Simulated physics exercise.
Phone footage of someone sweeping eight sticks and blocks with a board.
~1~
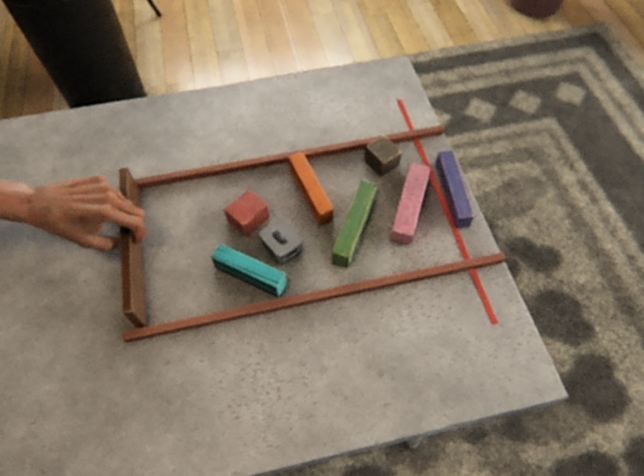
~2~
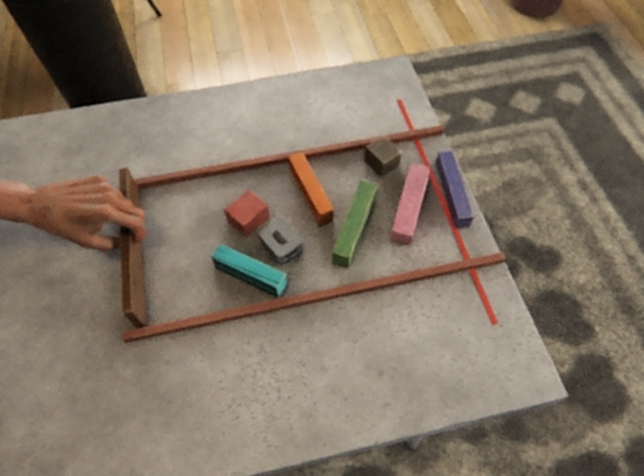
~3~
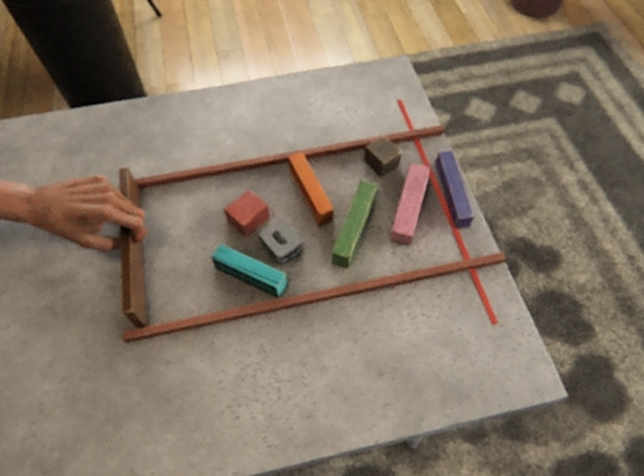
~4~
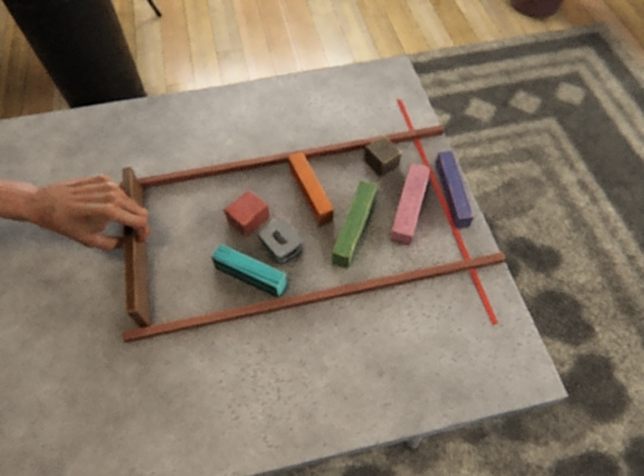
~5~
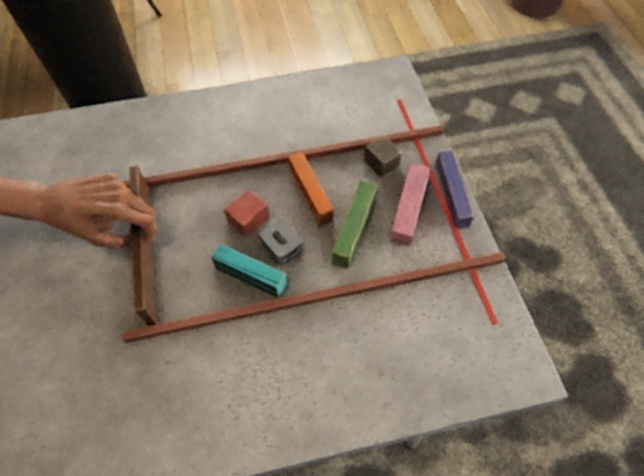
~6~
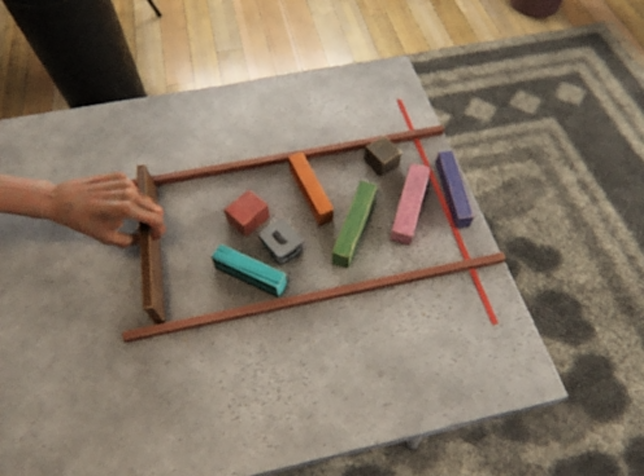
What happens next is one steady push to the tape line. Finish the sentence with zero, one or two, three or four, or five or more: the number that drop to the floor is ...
The number that drop to the floor is three or four.
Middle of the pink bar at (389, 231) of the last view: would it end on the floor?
It comes down.
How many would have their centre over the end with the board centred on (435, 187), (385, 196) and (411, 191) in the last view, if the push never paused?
Per position: 4 / 1 / 2.
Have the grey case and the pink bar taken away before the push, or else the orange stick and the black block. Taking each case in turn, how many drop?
First 3, then 3.
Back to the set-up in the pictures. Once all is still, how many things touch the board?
That makes 3.
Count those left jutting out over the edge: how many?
The count would be 3.
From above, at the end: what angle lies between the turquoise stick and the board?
It sits some 0° out of line.
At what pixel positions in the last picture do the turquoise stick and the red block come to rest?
The turquoise stick at (466, 225), the red block at (459, 180).
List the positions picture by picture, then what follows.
In the first picture, blue bar (454, 188); pink bar (411, 202); black block (383, 156); board (132, 244); tape (441, 196).
In the second picture, pink bar (411, 203); orange stick (310, 188).
In the third picture, black block (383, 156); red block (247, 213).
In the fourth picture, blue bar (454, 188); board (136, 244).
In the fifth picture, pink bar (411, 203); turquoise stick (249, 271).
In the sixth picture, blue bar (454, 188); pink bar (411, 203); black block (383, 156); board (150, 241); tape (441, 196).
Soon after, none off yet; blue bar at rest near (454, 188); pink bar at rest near (411, 203); black block at rest near (383, 156).
In the end, the number that fall off is three or four; gone, green bar, black block, pink bar and blue bar.
